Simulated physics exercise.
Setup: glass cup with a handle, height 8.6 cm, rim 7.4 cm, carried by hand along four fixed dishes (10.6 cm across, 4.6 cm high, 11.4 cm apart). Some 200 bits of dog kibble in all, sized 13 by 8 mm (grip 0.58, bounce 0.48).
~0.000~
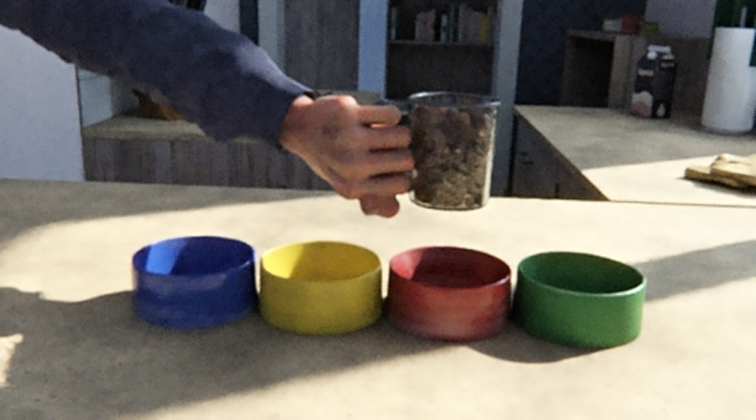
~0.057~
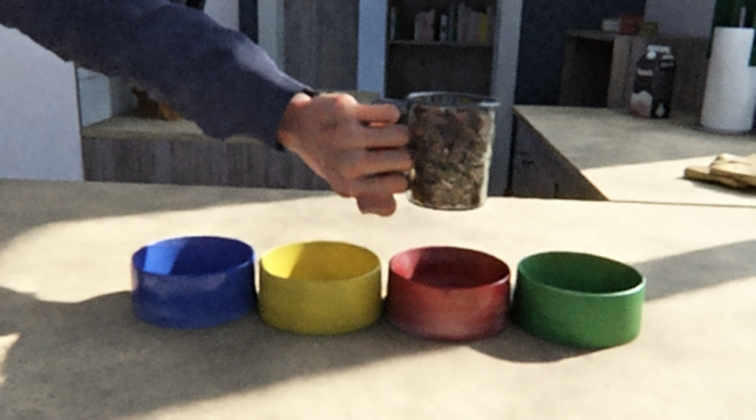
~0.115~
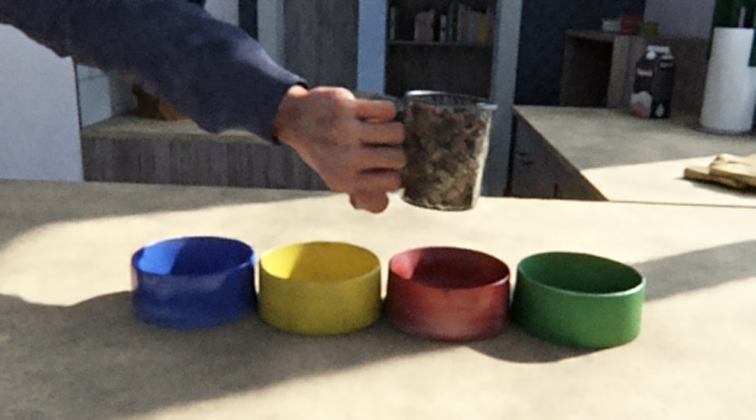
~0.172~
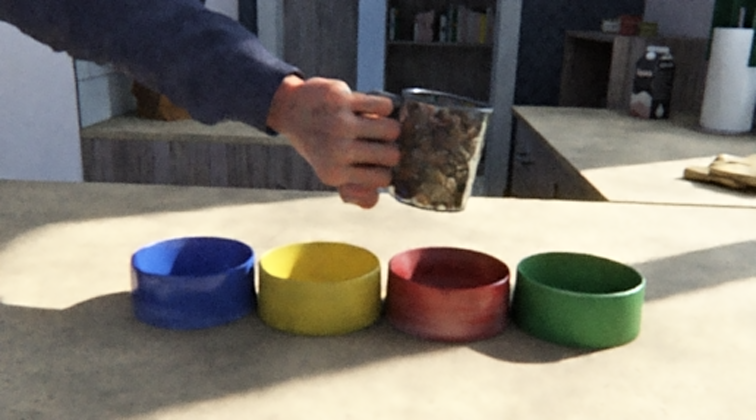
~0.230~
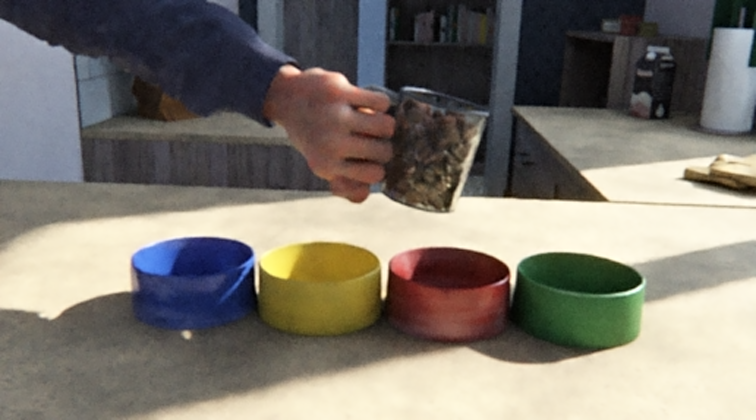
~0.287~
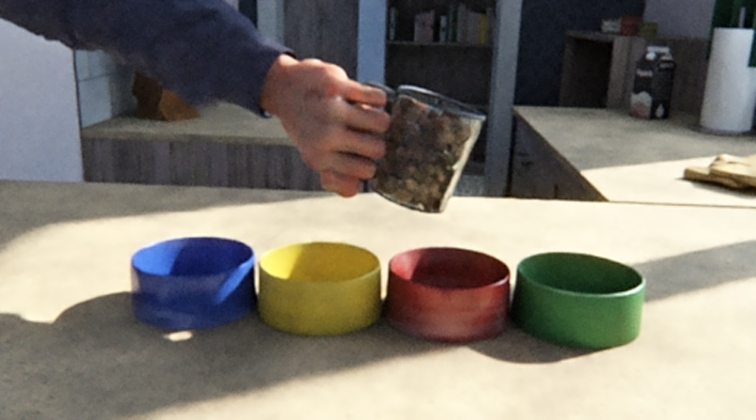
A hand reaching in from the left holds a clear glass cup of brown dog kibble by its handle above a sunlit countertop, seen from the front by a still camera in a kitchen. Below stand four dishes in a row, blue, yellow, red and green from left to right. The hand shifts the cup slightly left while gradually tilting its rim to the right, the kibble staying inside.
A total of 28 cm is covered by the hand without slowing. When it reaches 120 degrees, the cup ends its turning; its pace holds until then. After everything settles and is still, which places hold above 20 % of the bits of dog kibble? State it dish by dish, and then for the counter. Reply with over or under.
Red under, blue under, green under, yellow over, counter under.
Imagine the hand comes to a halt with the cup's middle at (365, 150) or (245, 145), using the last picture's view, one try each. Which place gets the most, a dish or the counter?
I'd expect red to win the first try and yellow the second.
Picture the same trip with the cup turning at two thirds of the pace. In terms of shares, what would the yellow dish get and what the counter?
In that case I'd put yellow at 40 and the counter at 10.
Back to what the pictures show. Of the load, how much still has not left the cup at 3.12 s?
0 per cent.
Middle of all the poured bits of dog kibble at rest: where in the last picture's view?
When it all comes to rest, the middle is near (315, 286).
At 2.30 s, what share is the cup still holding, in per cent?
Roughly 0 per cent, give or take.
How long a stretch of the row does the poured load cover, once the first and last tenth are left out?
7 cm, roughly.
Then, at 1.49 s, tilt 106 degrees; cup holds 80 %, red 5 %, yellow 10 %.
After 2.30 s, tilt 120 degrees; cup holds 0 %, red 5 %, yellow 95 %.
After 3.12 s, tilt 120 degrees; cup holds 0 %, red 5 %, yellow 95 %.
In the end, at 3.4 s, red 5 %, blue 0 %, green 0 %, yellow 95 %, counter 0 %.
